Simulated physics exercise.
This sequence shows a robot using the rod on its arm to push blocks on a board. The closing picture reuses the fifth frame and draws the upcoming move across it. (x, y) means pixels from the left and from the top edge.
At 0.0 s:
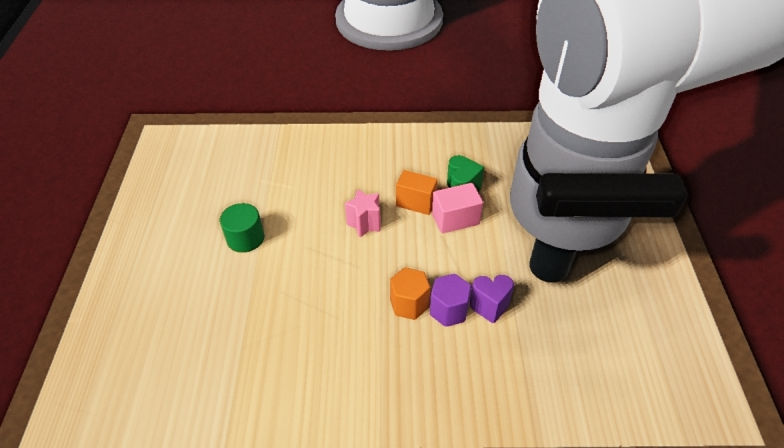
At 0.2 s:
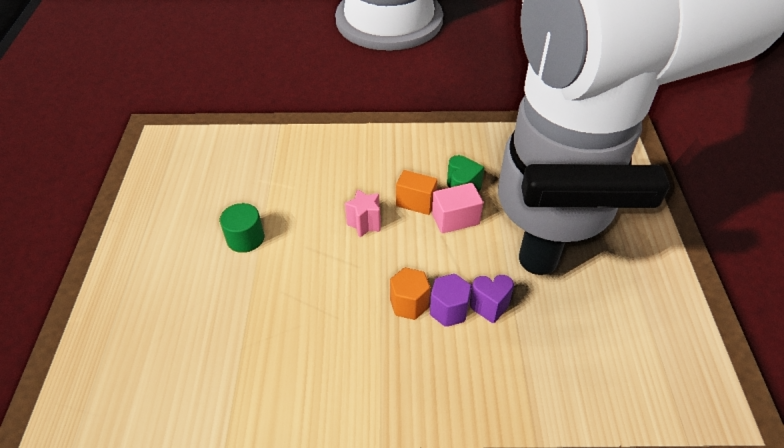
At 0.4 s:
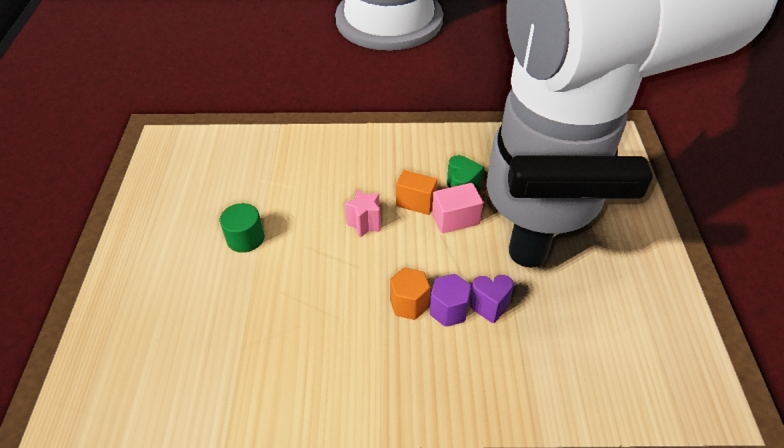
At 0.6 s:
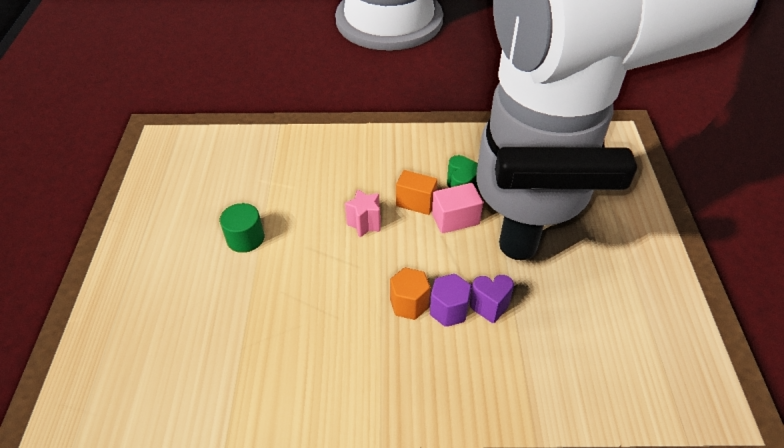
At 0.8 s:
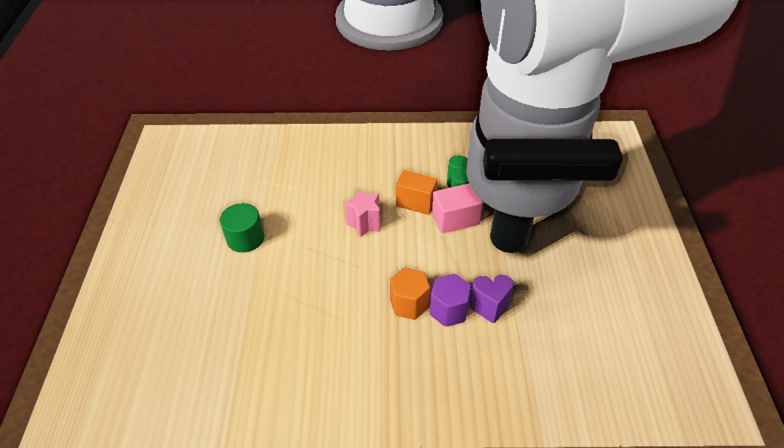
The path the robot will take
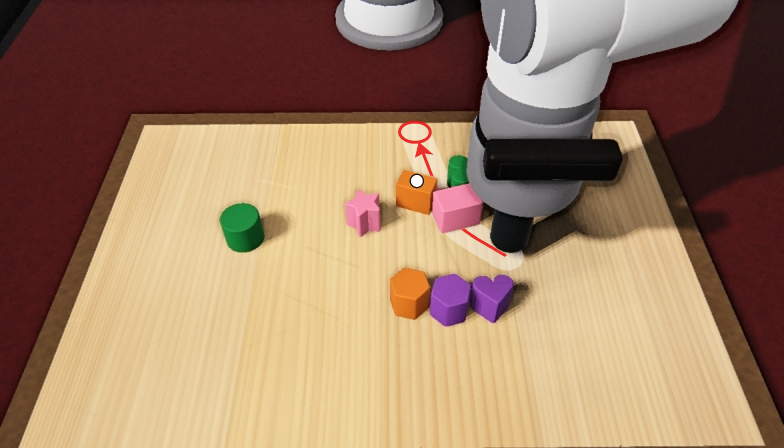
A robot arm with a dark rod moved slowly left and slightly away across a wooden board, nearing the pink block, while all the colored blocks, including a green cylinder off to the left, stayed still.
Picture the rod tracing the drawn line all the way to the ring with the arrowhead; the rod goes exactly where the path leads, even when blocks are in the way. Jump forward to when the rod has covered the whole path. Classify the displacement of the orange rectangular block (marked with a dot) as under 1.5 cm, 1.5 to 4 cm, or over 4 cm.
It shifts over 4 cm.
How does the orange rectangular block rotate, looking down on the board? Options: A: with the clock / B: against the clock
Option B.
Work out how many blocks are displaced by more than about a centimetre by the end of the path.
The push will move three blocks or more.
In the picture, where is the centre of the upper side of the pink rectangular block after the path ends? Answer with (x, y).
I expect it at (399, 149).
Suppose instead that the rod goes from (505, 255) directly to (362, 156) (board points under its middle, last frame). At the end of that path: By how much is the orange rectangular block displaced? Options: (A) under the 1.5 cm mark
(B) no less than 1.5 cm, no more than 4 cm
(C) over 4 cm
Correct choice: C.
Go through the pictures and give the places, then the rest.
The first picture shows tip of the rod (548, 268), middles of tops, orange rectangular block (417, 181), pink rectangular block (458, 197), green heart (465, 167), purple heart (494, 286).
The second picture shows rod (537, 261), nothing pushed.
The third picture shows rod (527, 254), nothing pushed.
The fourth picture shows rod (518, 247), nothing pushed.
The fifth picture shows rod (509, 240), orange rectangular block (417, 181), pink rectangular block (458, 197), green heart (465, 167), purple heart (494, 286).
The line goes from (505, 255) over (452, 218) and (431, 173) to (415, 132); the dot is on the orange rectangular block.
On the path given first. One third of the way, rod (453, 202); orange rectangular block (395, 171), turned 20° clockwise; pink rectangular block (429, 179), turned 30° anticlockwise; green heart (454, 158), turned 55° clockwise.
Two thirds of the way, rod (431, 156); orange rectangular block (369, 161), turned 25° anticlockwise; pink rectangular block (401, 151), turned 75° anticlockwise; green heart (458, 139), turned 115° clockwise.
At the end, rod (415, 116); orange rectangular block (368, 161), turned 25° anticlockwise; pink rectangular block (399, 149), turned 85° anticlockwise; green heart (459, 138), turned 125° clockwise; purple heart unmoved.
